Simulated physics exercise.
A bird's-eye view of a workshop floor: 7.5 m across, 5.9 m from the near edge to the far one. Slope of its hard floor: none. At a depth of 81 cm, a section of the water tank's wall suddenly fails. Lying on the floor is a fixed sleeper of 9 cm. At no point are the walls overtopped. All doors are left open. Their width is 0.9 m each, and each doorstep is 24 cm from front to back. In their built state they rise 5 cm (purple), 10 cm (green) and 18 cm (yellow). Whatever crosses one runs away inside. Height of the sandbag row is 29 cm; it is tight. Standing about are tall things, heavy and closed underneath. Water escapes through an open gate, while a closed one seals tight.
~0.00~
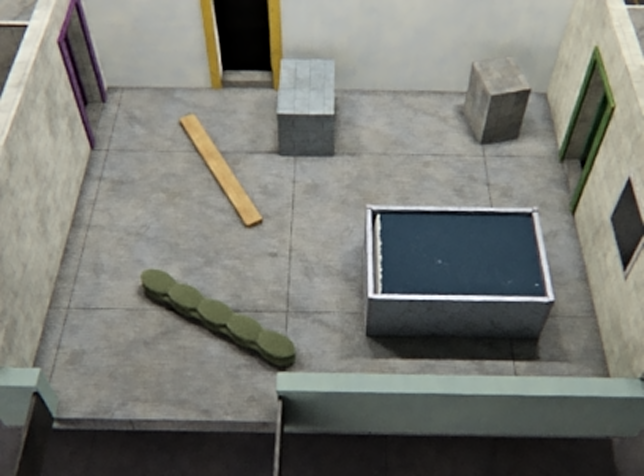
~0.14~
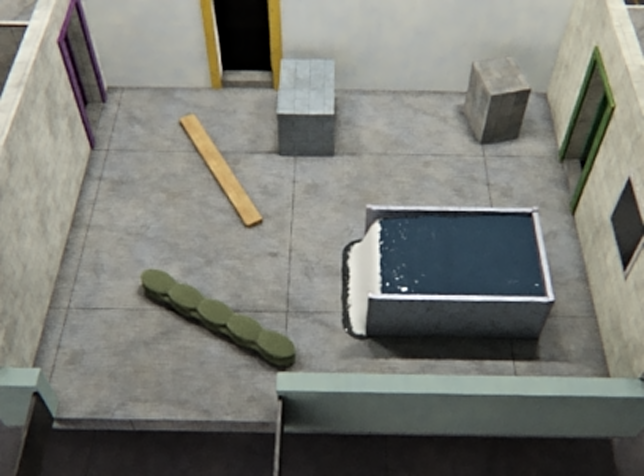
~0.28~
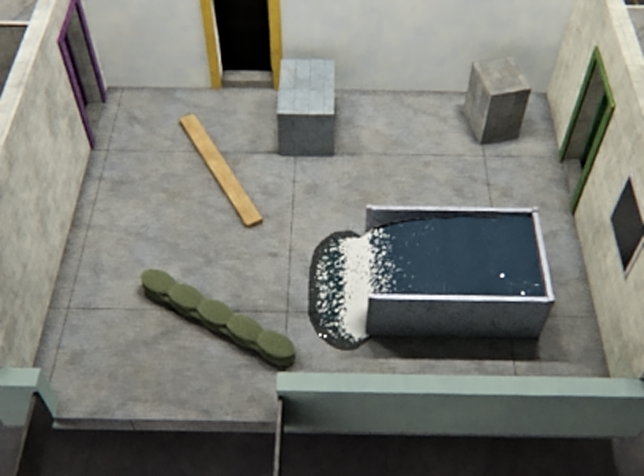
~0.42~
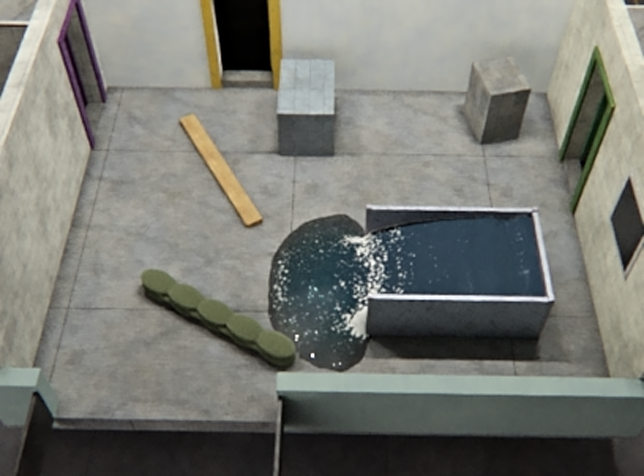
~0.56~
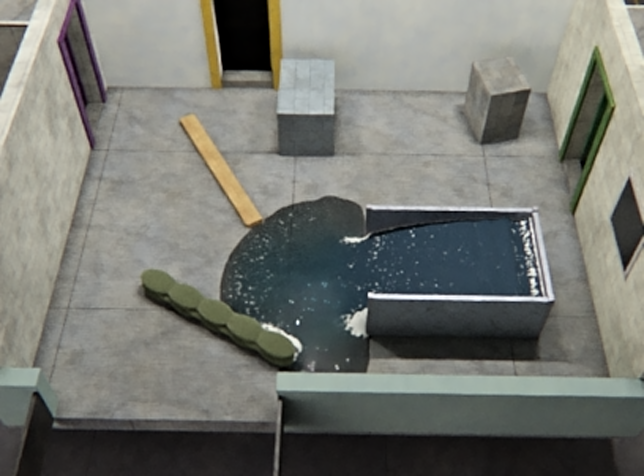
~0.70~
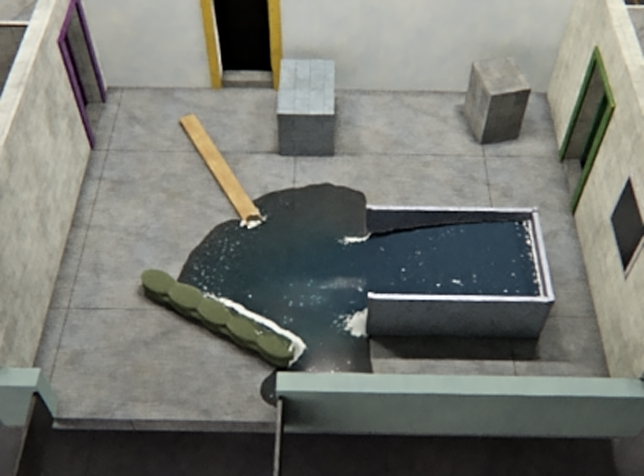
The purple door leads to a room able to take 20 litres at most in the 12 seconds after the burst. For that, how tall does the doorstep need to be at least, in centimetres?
About 19 centimetres.
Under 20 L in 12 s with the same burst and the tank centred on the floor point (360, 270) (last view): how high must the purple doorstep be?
At least some 20 centimetres tall.
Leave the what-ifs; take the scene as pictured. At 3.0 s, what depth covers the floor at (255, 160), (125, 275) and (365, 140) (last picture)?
Depths in order: 4 / 2 / 0 cm.
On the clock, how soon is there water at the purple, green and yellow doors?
Times: Purple = 2.0 s, green = 7.5 s, yellow = 2.2 s.
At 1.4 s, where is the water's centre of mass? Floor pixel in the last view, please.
(345, 281) or so.
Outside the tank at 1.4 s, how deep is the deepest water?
Up to some 38 centimetres, I'd say.
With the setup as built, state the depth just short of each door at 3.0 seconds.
Purple door: 15 cm; green door: 0 cm; yellow door: 9 cm.
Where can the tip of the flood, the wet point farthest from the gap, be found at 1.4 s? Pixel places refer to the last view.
At about (77, 204).
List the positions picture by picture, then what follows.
The first picture shows the water tank at (455, 255) is whole and still, 81 cm deep; the purple door at (84, 75) is dry.
In the second picture, the front is at (347, 298), 0.3 m from the gap at (370, 278); 0.3 m2 of floor is wet, 81 cm left at the back.
In the third picture, the gap is at (370, 279), the front 0.7 m out at (316, 316); the back of the water tank holds 81 cm.
In the fourth picture, the gap is at (370, 280), the front 1.3 m out at (274, 293); the back of the water tank holds 80 cm.
In the fifth picture, water pours out at (369, 280) and has run 2.0 m, to (226, 296); about 8 cm deep outside, 70 cm at the back.
In the sixth picture, the front is at (183, 292), 2.6 m from the gap at (369, 281); 5.7 m2 of floor is wet, 68 cm left at the back; the purple door at (84, 75), 5.5 m from the gap, is still 3.2 m from the nearest water.
After 1.4 s water covers 30 % of the floor, deepest (38 cm) near (258, 330); it has not reached the purple door.
After 3.0 s water covers 50 % of the floor, deepest (43 cm) near (118, 91); 15 cm at the purple door, 13 litres in over its 5 cm doorstep.
After 12.0 s water covers 95 % of the floor, deepest (10 cm) near (552, 409); 6 cm at the purple door, 235 litres in over its 5 cm doorstep.
At the purple door as built, the water arrived by 2.0 s and peaked near 20 cm at 4.4 s.
Run again over the same 12 s with other heights there, 29 litres in over 17.5 cm, 8 litres over 24 cm. The limit of 20 litres is kept from about 19 cm up.
